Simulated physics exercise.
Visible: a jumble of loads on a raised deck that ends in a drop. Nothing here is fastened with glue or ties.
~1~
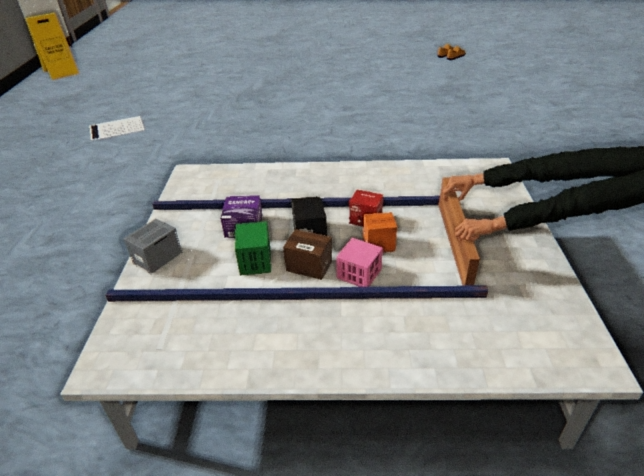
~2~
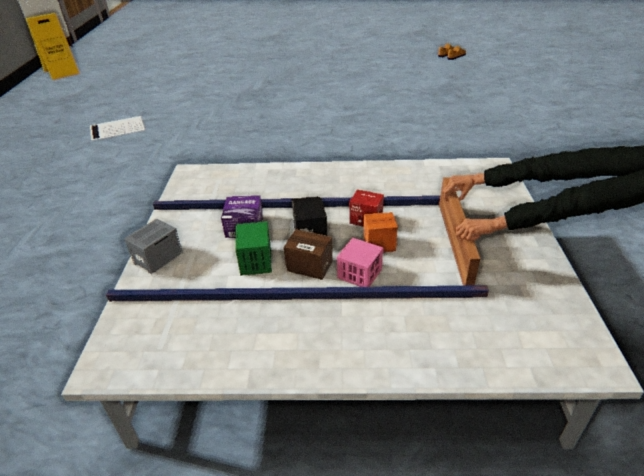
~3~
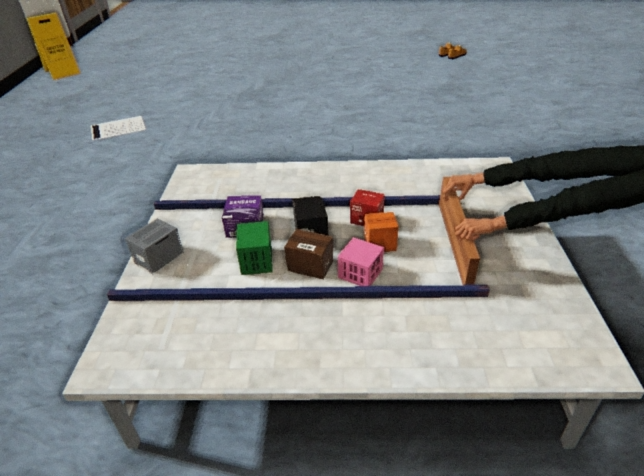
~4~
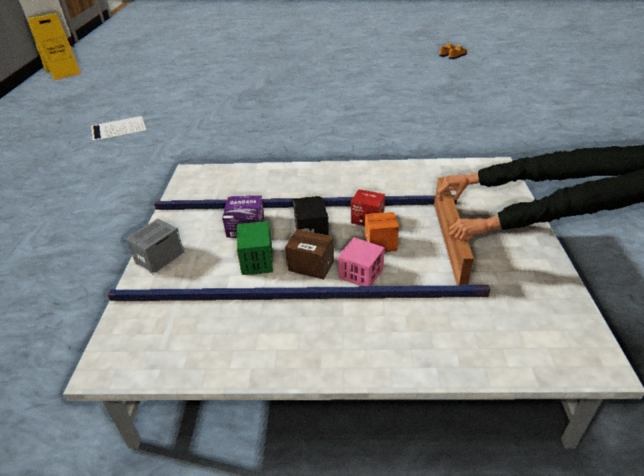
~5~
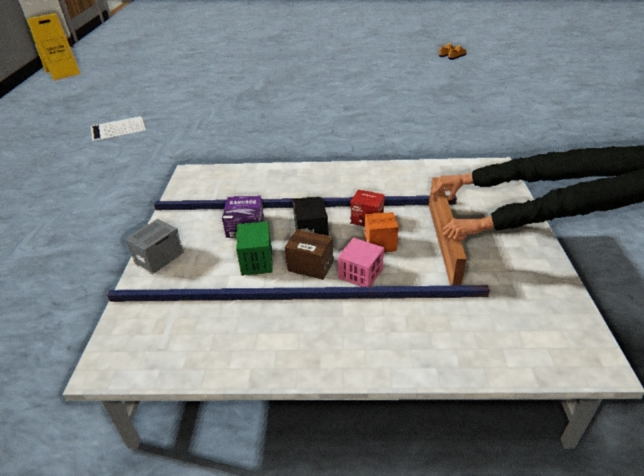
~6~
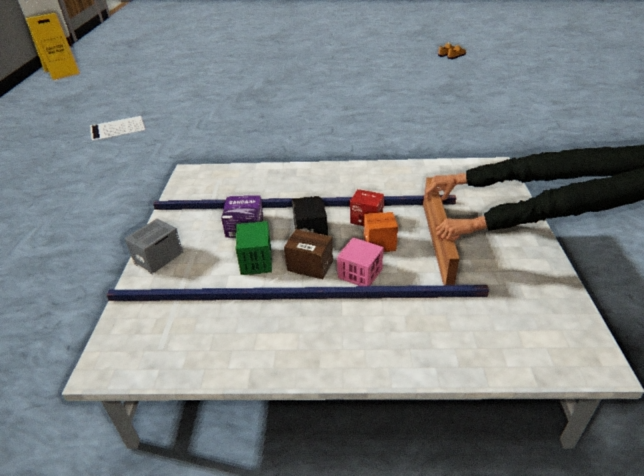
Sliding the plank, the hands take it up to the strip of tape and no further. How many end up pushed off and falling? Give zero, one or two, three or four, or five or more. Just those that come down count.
The edge claims three or four.
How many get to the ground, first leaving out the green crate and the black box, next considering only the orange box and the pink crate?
Going first to second: 1 and 1.
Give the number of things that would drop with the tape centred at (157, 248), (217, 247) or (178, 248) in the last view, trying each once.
5, 1, 4.
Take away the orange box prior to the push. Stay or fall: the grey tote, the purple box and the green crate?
The grey tote drops off; the purple box holds on; the green crate comes down.
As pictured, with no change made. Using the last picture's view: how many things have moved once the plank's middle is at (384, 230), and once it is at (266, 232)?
Counts: 2 and 8.
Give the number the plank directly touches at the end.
In contact: 3.
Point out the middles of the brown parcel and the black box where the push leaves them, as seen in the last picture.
Brown parcel: About (148, 249); black box: About (156, 220).
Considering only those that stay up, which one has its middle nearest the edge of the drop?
The black box finishes nearest.
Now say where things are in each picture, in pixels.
The first picture shows grey tote (154, 246); purple box (242, 216); green crate (254, 248); plank (456, 229); tape (195, 248).
The second picture shows purple box (243, 216); brown parcel (309, 254).
The third picture shows green crate (255, 248); pink crate (361, 263).
The fourth picture shows grey tote (156, 246); red box (368, 209).
The fifth picture shows purple box (244, 217); black box (311, 221).
The sixth picture shows grey tote (155, 246); purple box (243, 216); green crate (254, 248); plank (439, 229); tape (196, 247).
A little later, none off yet; grey tote at rest near (155, 246); purple box at rest near (243, 216); green crate at rest near (254, 248).
Next, none off yet; grey tote at rest near (155, 246); purple box shifted a little near (227, 216); green crate shifted about its own width near (217, 244).
Later still, none off yet; grey tote shifted about its own width near (127, 241); purple box shifted well along near (170, 216); green crate shifted well along near (161, 241).
When it is over, the number that fall off is three or four; down, green crate, purple box and grey tote.
